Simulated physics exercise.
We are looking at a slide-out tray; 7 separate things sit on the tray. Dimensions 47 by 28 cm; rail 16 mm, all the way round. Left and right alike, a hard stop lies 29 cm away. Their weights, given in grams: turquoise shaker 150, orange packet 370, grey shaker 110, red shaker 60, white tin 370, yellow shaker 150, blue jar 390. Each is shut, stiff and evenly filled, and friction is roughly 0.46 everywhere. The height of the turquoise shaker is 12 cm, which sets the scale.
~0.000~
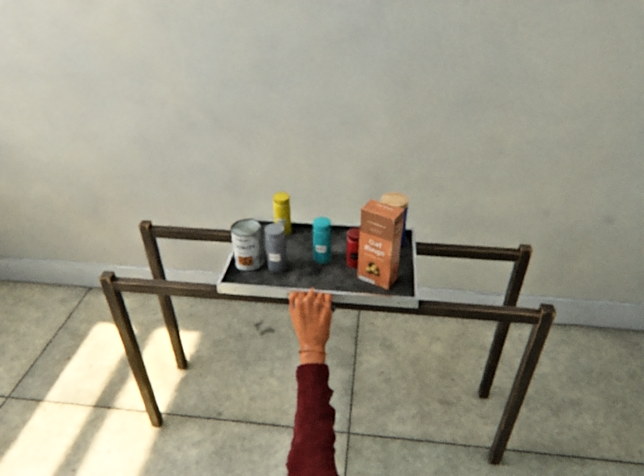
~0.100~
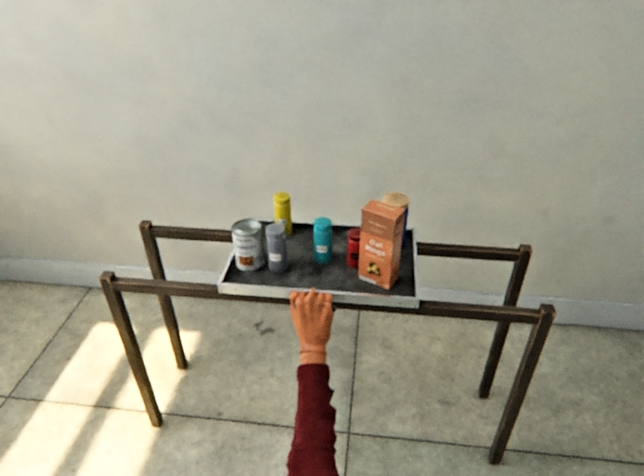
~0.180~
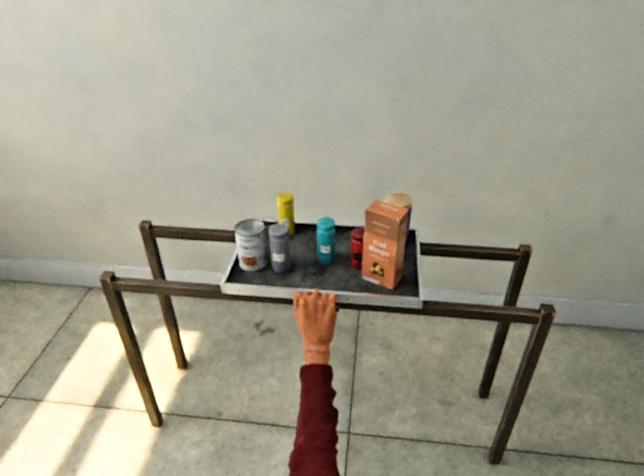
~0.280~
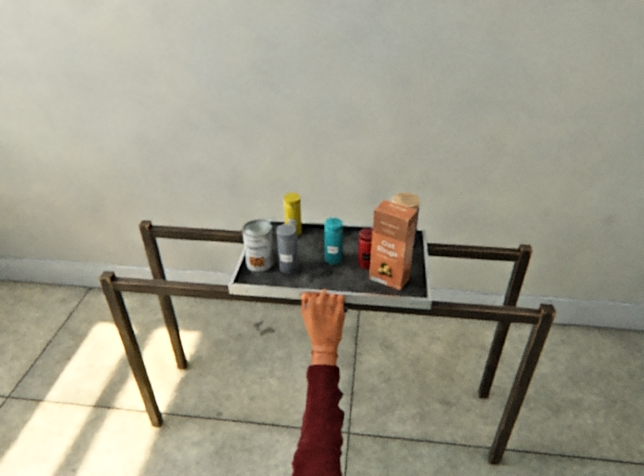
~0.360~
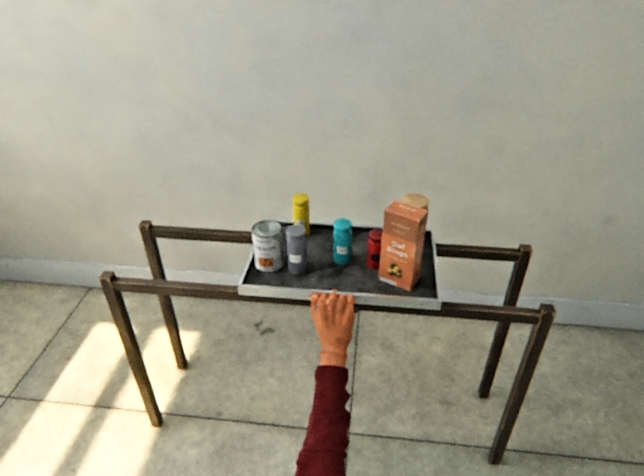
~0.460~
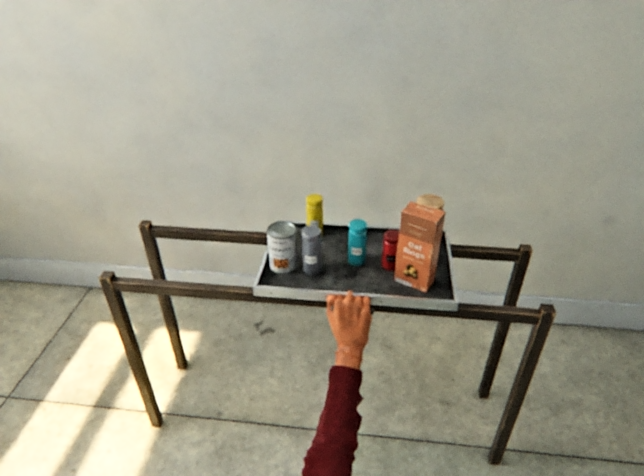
A shallow dark tray with a pale rim, gripped at its front edge by a hand in a dark red sleeve, rests across a brown frame before a plain wall, seen from slightly above. It carries a white tin, grey and yellow shakers at left, a turquoise shaker mid-tray, and a red shaker beside a tall orange packet at right. Barely moving at first, the tray slides a short way right with the hand, while the view stays still.
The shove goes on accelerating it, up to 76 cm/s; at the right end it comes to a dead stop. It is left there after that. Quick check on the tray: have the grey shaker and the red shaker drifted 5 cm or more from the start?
Check: Grey shaker drifted; red shaker drifted.
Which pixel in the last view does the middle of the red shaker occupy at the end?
You'll find it at about (517, 265).
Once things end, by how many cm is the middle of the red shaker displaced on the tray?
About 11 cm.
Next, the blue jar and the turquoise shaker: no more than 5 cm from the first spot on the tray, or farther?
First the blue jar: It stays in position; then the turquoise shaker: It departs its position.
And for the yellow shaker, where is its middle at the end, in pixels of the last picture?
Its middle settles close to pixel (428, 233).
Around 0.86 s, tray has slid 29 cm right; grey shaker at 8° to upright near (407, 256); red shaker shifted 4 cm near (488, 257); yellow shaker at 9° to upright.
Around 1.06 s, tray has slid 29 cm right; grey shaker at 64° to upright near (434, 263); red shaker at 14° to upright near (495, 253); yellow shaker on its side.
Around 1.26 s, tray has slid 29 cm right; grey shaker on its side near (442, 277); red shaker at 28° to upright near (502, 251); yellow shaker on its side.
Finally (2.4 s), on their side or leaning hard on the tray, turquoise shaker, grey shaker, red shaker and yellow shaker; not toppled but over 5 cm from the start, white tin; the other 2 still in place (within 5 cm). In the last view, grey shaker near (444, 290), red shaker near (517, 265).
